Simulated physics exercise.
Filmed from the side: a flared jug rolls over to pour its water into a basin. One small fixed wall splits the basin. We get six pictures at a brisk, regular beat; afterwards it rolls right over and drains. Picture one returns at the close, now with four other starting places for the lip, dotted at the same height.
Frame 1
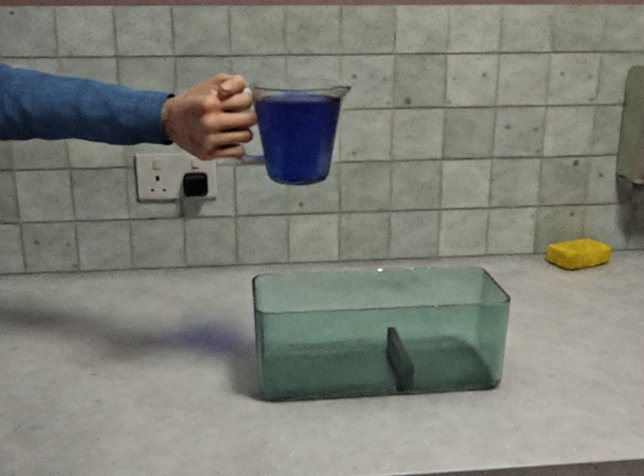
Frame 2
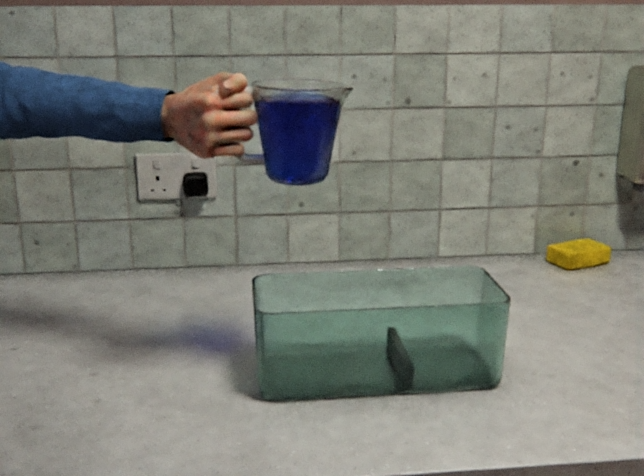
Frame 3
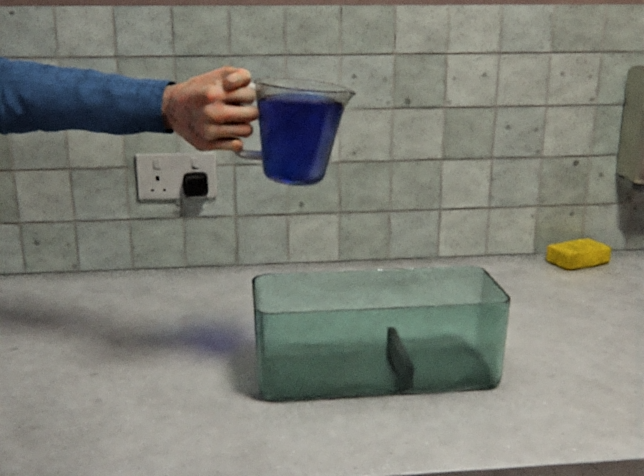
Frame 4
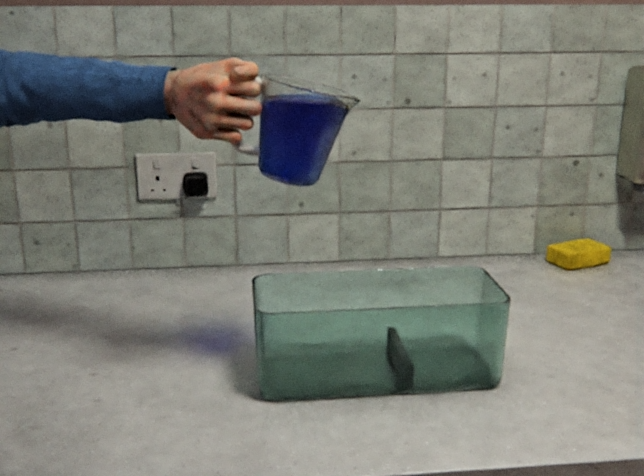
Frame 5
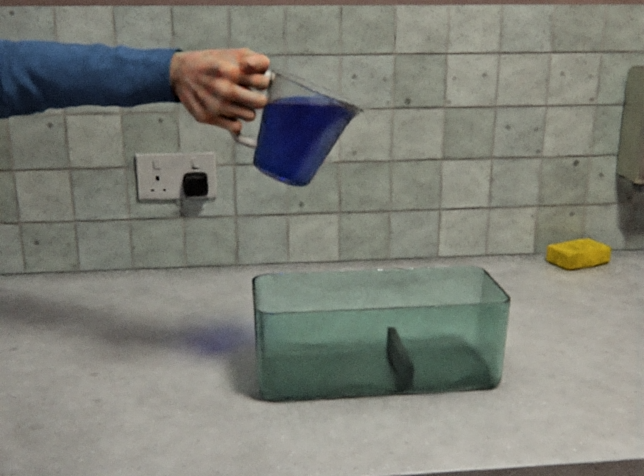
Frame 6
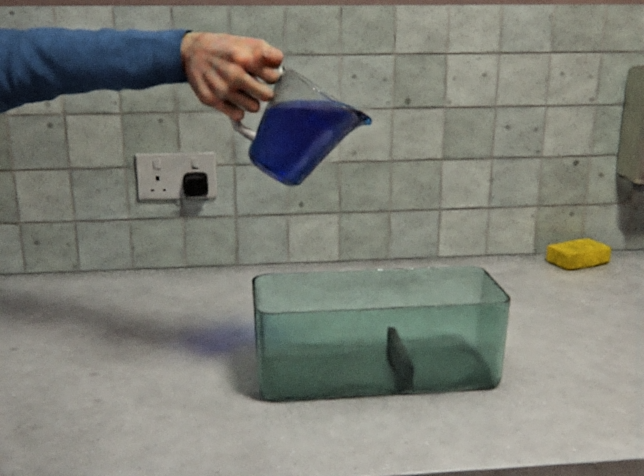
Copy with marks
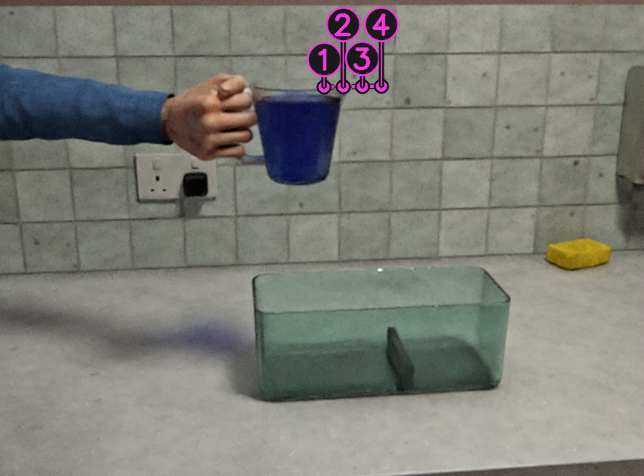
A hand in a blue sleeve tilting a jug of blue water rightward above a divided glass basin, water just reaching over the lip.
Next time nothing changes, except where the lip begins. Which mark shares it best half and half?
I would pick spot 1.
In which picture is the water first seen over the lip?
Picture 6.
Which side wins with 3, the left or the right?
The right side.
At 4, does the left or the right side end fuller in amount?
More ends on the right.
In magenta, 1 at (324, 87); 2 at (343, 86); 3 at (362, 86); 4 at (381, 86).
For spot 1, about 54 % ends left of the wall and 44 % right of it.
For spot 2, about 14 % ends left of the wall and 85 % right of it.
For spot 3, about 11 % ends left of the wall and 87 % right of it; 3 % is lost outside.
For spot 4, about 14 % ends left of the wall and 82 % right of it; 4 % is lost outside.
